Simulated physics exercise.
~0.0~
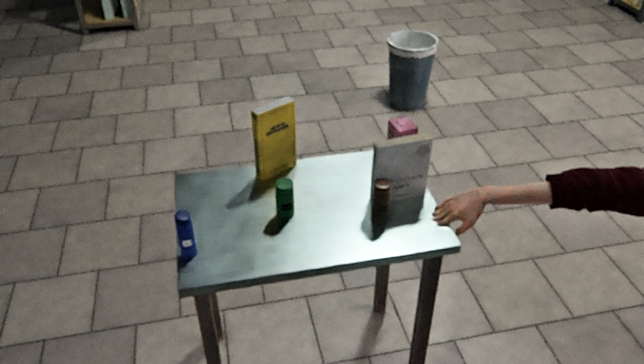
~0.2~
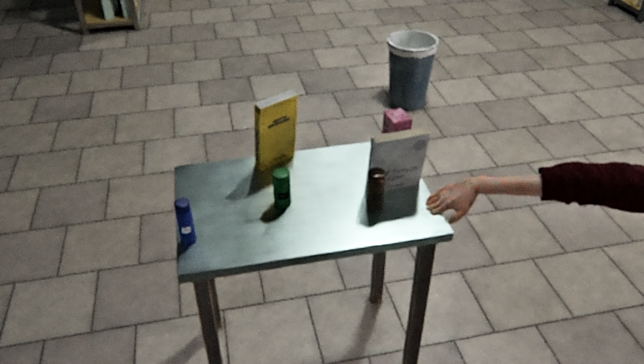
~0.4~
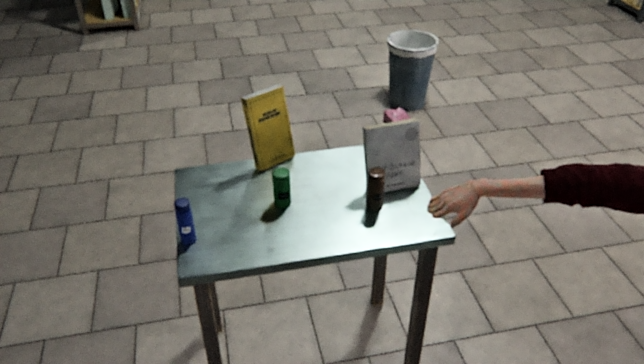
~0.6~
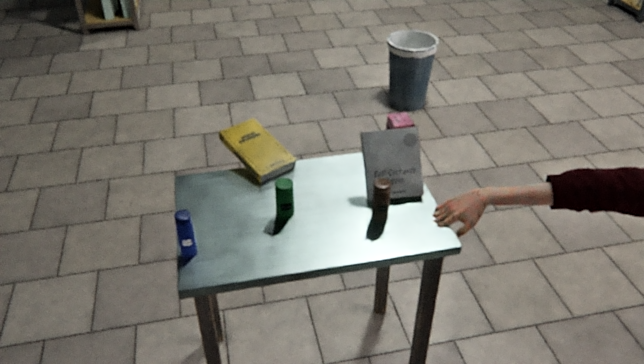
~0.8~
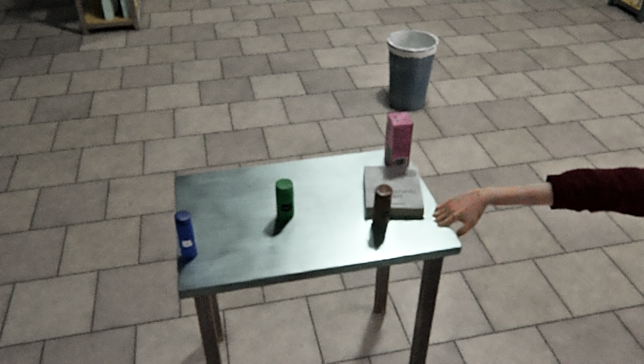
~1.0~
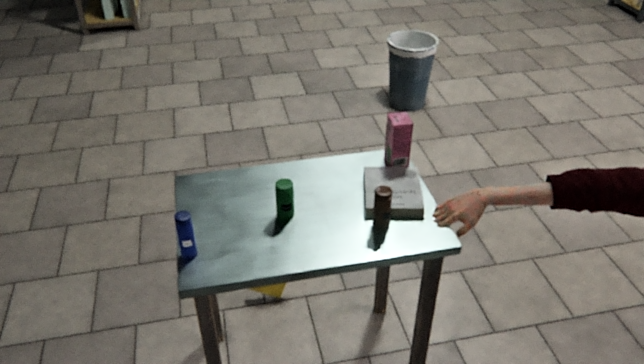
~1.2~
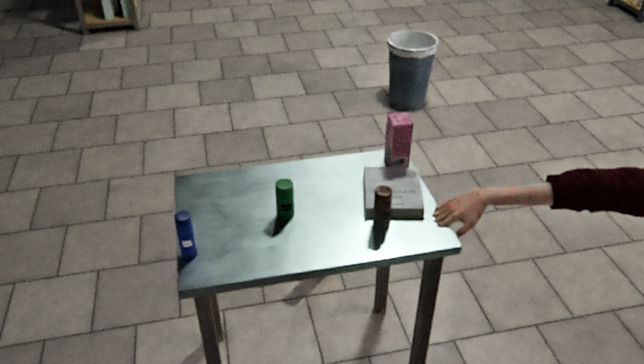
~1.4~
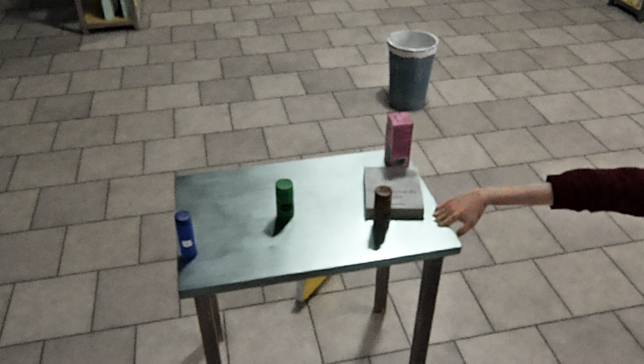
On a floor of grey tiles, seen from above and in front, a small metal-topped table stands near a waste bin, with a hand at its right edge. It holds an upright yellow book at the back, a grey-white book at the right with a pink carton behind it, and blue, green and brown shakers. The table shifts slightly, then moves back as both books lean backward. The yellow book tips off the back edge, and the white book falls flat. Finally, the yellow book lies on the floor, partly visible beneath the table, while the shakers and carton remain standing.
